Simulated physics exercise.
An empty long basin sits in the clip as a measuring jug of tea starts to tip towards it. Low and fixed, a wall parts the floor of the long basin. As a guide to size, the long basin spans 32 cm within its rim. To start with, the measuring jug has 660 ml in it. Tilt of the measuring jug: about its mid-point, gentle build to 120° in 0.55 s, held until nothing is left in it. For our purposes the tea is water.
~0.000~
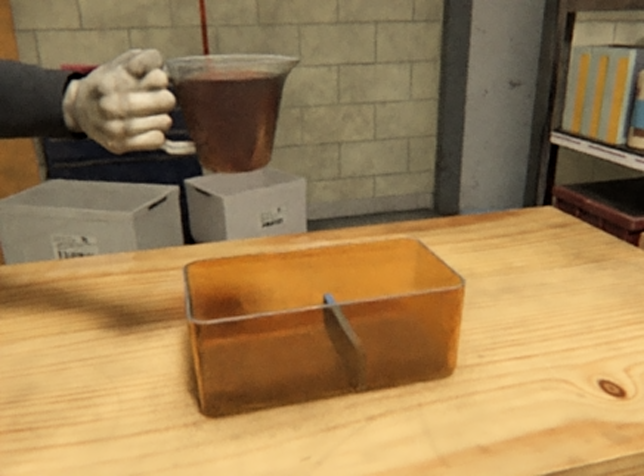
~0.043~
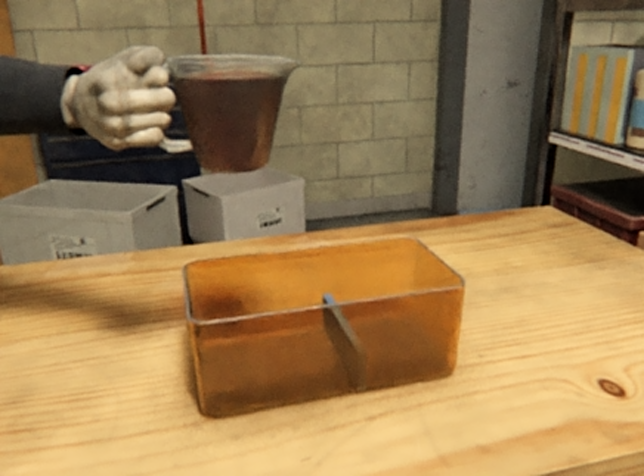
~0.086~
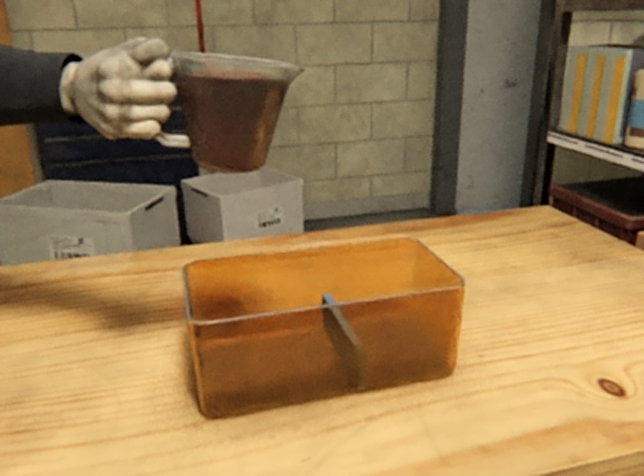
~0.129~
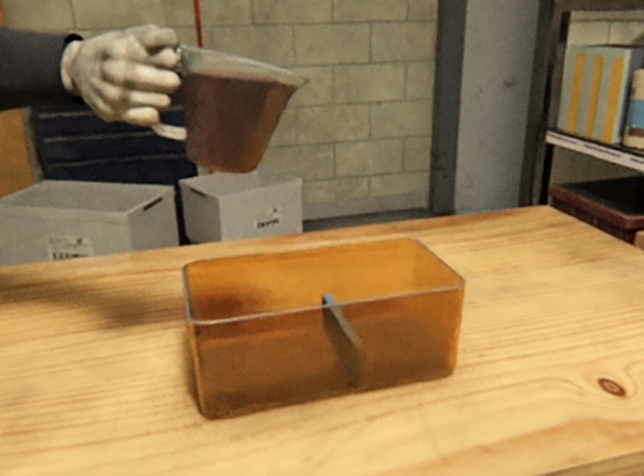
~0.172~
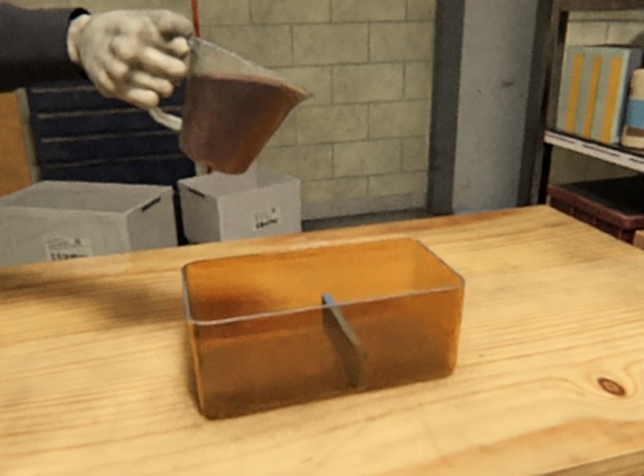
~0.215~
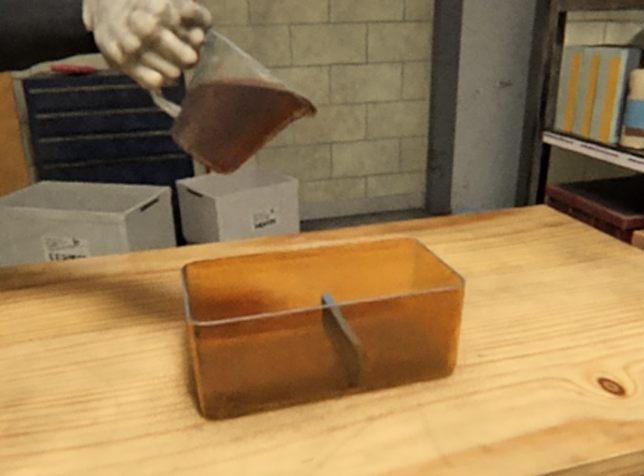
To begin with, a gloved hand holds a clear measuring jug of reddish-brown liquid upright above and behind an orange, see-through basin with a low dividing wall, on a wooden table. The hand then rises and tilts the jug steadily to the right, until the liquid reaches its lip.
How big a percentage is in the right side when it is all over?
Roughly 39 per cent is in the right side.
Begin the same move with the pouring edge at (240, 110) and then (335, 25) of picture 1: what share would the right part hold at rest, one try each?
5 then 70 %.
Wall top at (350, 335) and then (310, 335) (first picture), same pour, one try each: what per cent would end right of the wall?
First try about 35 %, second try about 80 %.
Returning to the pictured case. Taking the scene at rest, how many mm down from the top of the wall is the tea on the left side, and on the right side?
Near 42 mm for the left and near 40 mm for the right.
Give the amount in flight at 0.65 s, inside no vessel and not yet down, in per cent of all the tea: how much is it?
Close to 16 in every hundred parts.
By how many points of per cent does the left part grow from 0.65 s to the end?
It comes to near 8 per cent.
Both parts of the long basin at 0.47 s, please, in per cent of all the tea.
I'd say some 0 in a hundred on the left and 30 on the right.
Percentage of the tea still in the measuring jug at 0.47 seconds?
Roughly 26 %.
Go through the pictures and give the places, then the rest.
Tilt 0°; pouring edge (300, 59); surface from (175, 79) to (283, 74); the long basin's rim runs from (186, 291) to (439, 259); the wall's top is at (343, 321), in the first frame.
Tilt 2°; pouring edge (301, 61); surface from (175, 77) to (283, 75), in the second frame.
Tilt 7°; pouring edge (305, 68); surface from (179, 74) to (285, 78), in the third frame.
Tilt 16°; pouring edge (311, 79); surface from (186, 71) to (291, 82), in the fourth frame.
Tilt 27°; pouring edge (315, 96); surface from (190, 77) to (297, 88), in the fifth frame.
Tilt 40°; pouring edge (315, 115); surface from (186, 97) to (308, 104); 2 per cent is over the edge, in the sixth frame.
Then, 0.47 s in, the tilt is 113° and 26 per cent is still to pour, 0 is left of the wall and 30 right of it.
Then, 0.65 s in, the tilt is 120° and 0 per cent is still to pour, 45 is left of the wall and 39 right of it.
Then, 0.84 s in, the tilt is 120° and 0 per cent is still to pour, 51 is left of the wall and 38 right of it.
Then, 1.05 s in, the tilt is 120° and 0 per cent is still to pour, 53 is left of the wall and 39 right of it.
Finally, 53 per cent lies left of the wall, 39 right of it and 9 outside.
